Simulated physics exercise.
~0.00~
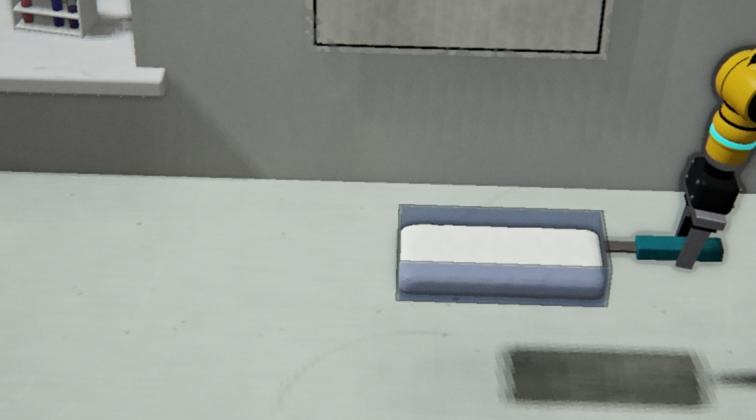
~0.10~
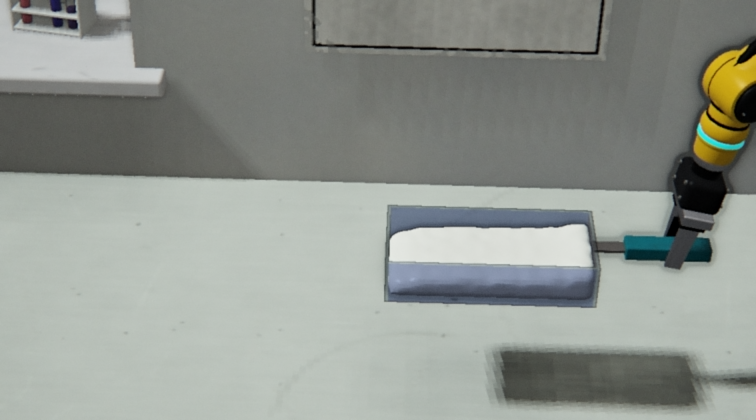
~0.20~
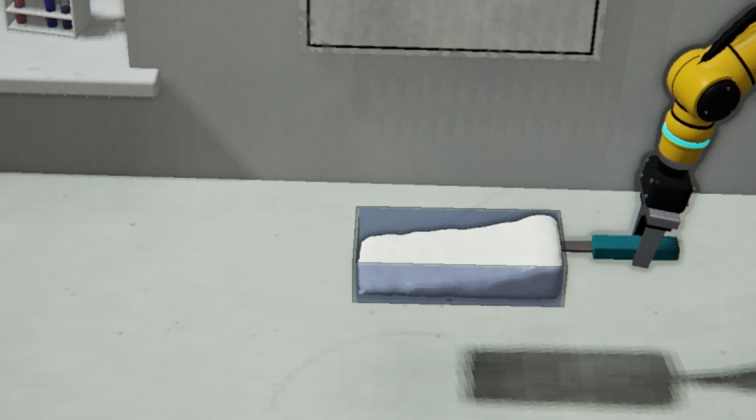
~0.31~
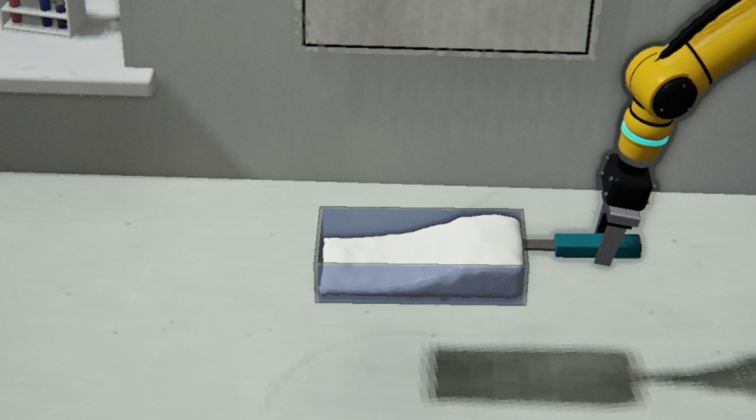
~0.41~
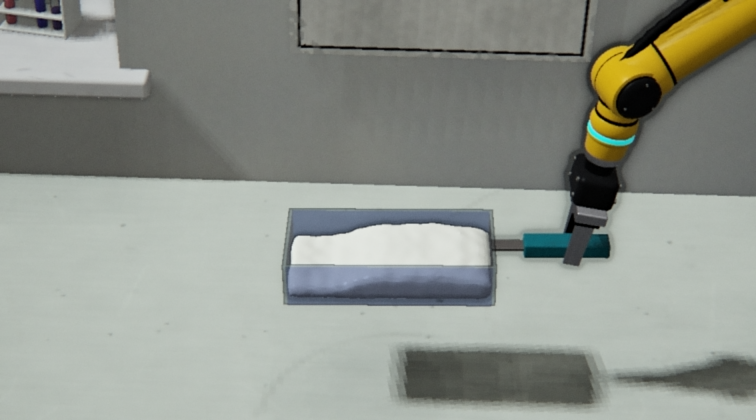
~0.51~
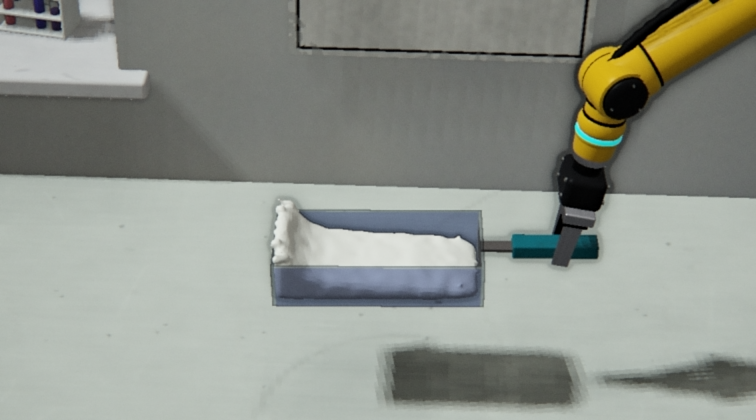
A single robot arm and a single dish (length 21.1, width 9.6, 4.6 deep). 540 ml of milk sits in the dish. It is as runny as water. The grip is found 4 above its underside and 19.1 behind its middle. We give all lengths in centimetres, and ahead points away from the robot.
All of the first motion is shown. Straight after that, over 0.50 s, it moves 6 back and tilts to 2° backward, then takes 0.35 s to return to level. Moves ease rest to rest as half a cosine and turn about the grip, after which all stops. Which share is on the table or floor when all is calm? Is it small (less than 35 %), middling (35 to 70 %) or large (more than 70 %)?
It is small.
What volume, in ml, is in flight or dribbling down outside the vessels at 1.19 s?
Outside the vessels: Near 20 ml.
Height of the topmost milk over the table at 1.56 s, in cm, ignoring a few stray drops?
I'd estimate some 20 centimetres.
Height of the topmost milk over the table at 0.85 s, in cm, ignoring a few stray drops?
Up to 20 cm.
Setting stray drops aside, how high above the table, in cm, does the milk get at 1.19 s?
About 21 cm.
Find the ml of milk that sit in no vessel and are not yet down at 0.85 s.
Around 20 ml at that time.
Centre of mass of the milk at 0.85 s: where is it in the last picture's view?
Centre: Close to (390, 259) in the last picture.
After 0.85 s, tilted 1° backward, liquid up to 22 above the table; 440 ml in the dish, 85 ml on the table or floor, 20 ml in the air or running down outside.
After 1.19 s, level, liquid up to 22 above the table; 415 ml in the dish, 105 ml on the table or floor, 20 ml in the air or running down outside.
After 1.56 s, level, liquid up to 21 above the table; 415 ml in the dish, 130 ml on the table or floor.
After 2.36 s, level, liquid up to 19 above the table; 415 ml in the dish, 130 ml on the table or floor.
In the end, 415 ml in the dish, 130 ml on the table or floor. That is 24 % on the table or floor.
